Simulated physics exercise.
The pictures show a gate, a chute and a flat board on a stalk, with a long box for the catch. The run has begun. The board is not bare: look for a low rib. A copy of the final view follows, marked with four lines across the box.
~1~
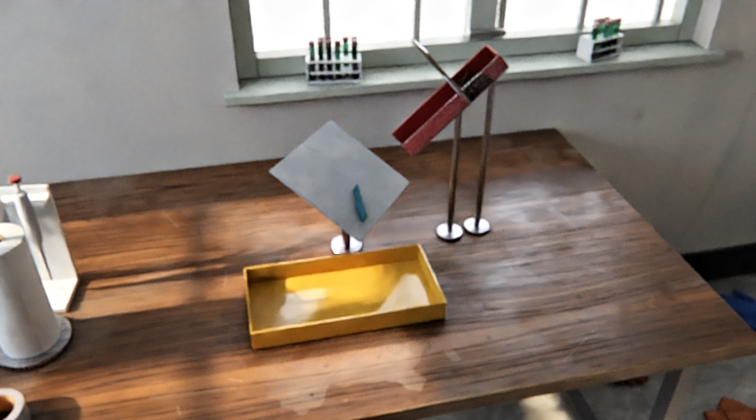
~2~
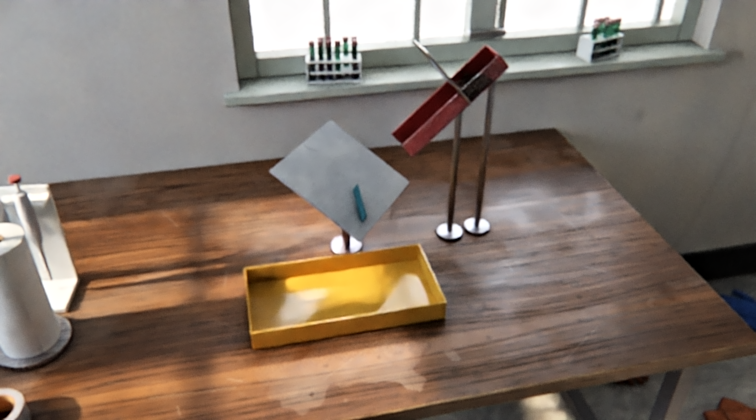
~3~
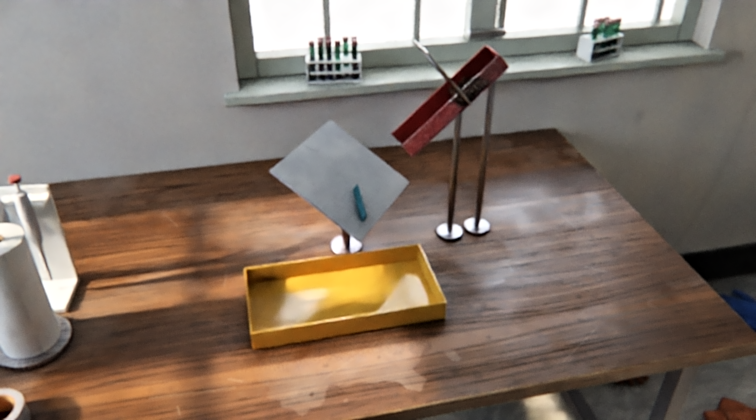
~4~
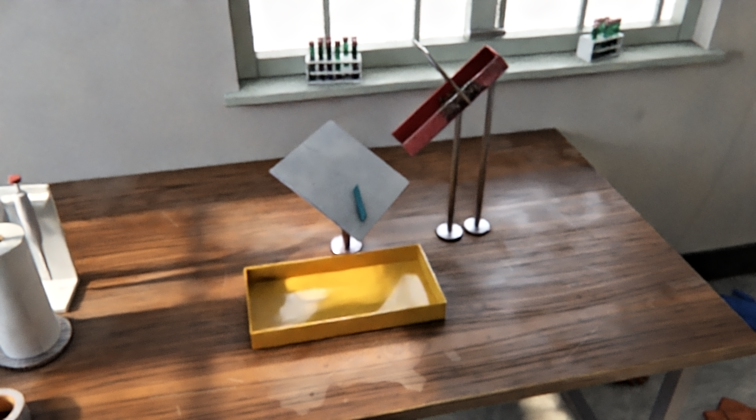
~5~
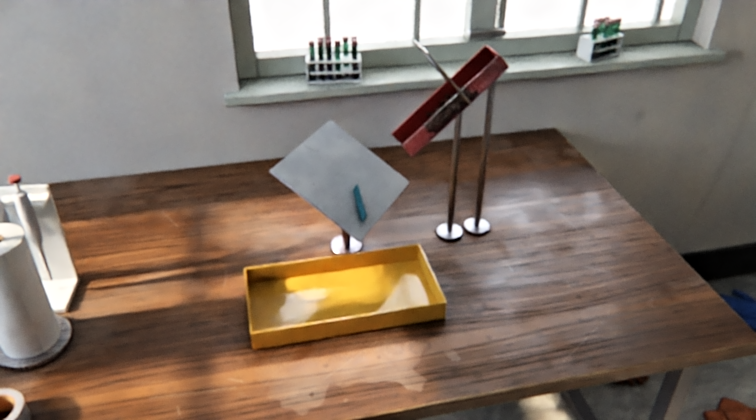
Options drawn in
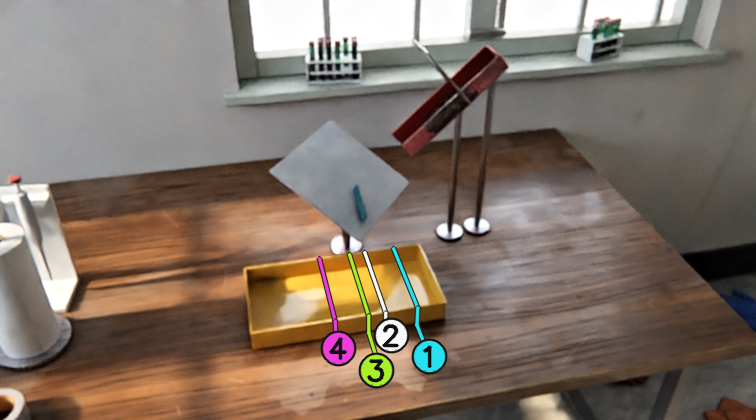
To begin with, a small dark load sits near the upper end of a sloping red chute, above a tilted grey board with a teal rib and an empty yellow box on a wooden table. The load then slides down leftward, still inside the chute, while the board and box stay still.
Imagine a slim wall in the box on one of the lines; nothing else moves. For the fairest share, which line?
1.
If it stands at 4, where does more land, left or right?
More lands on the right.
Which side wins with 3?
More lands on the right.
On the marked copy, line 1 crosses the front rim at (417, 307); line 2 crosses the front rim at (385, 312); line 3 crosses the front rim at (368, 314); line 4 crosses the front rim at (335, 320).
For line 1, of what is caught, close to half on the left of the divider, close to half on the right.
For line 2, of what is caught, only a few on the left of the divider, all but a few on the right.
For line 3, of what is caught, none at all on the left of the divider, the whole lot on the right.
For line 4, of what is caught, none at all on the left of the divider, the whole lot on the right.
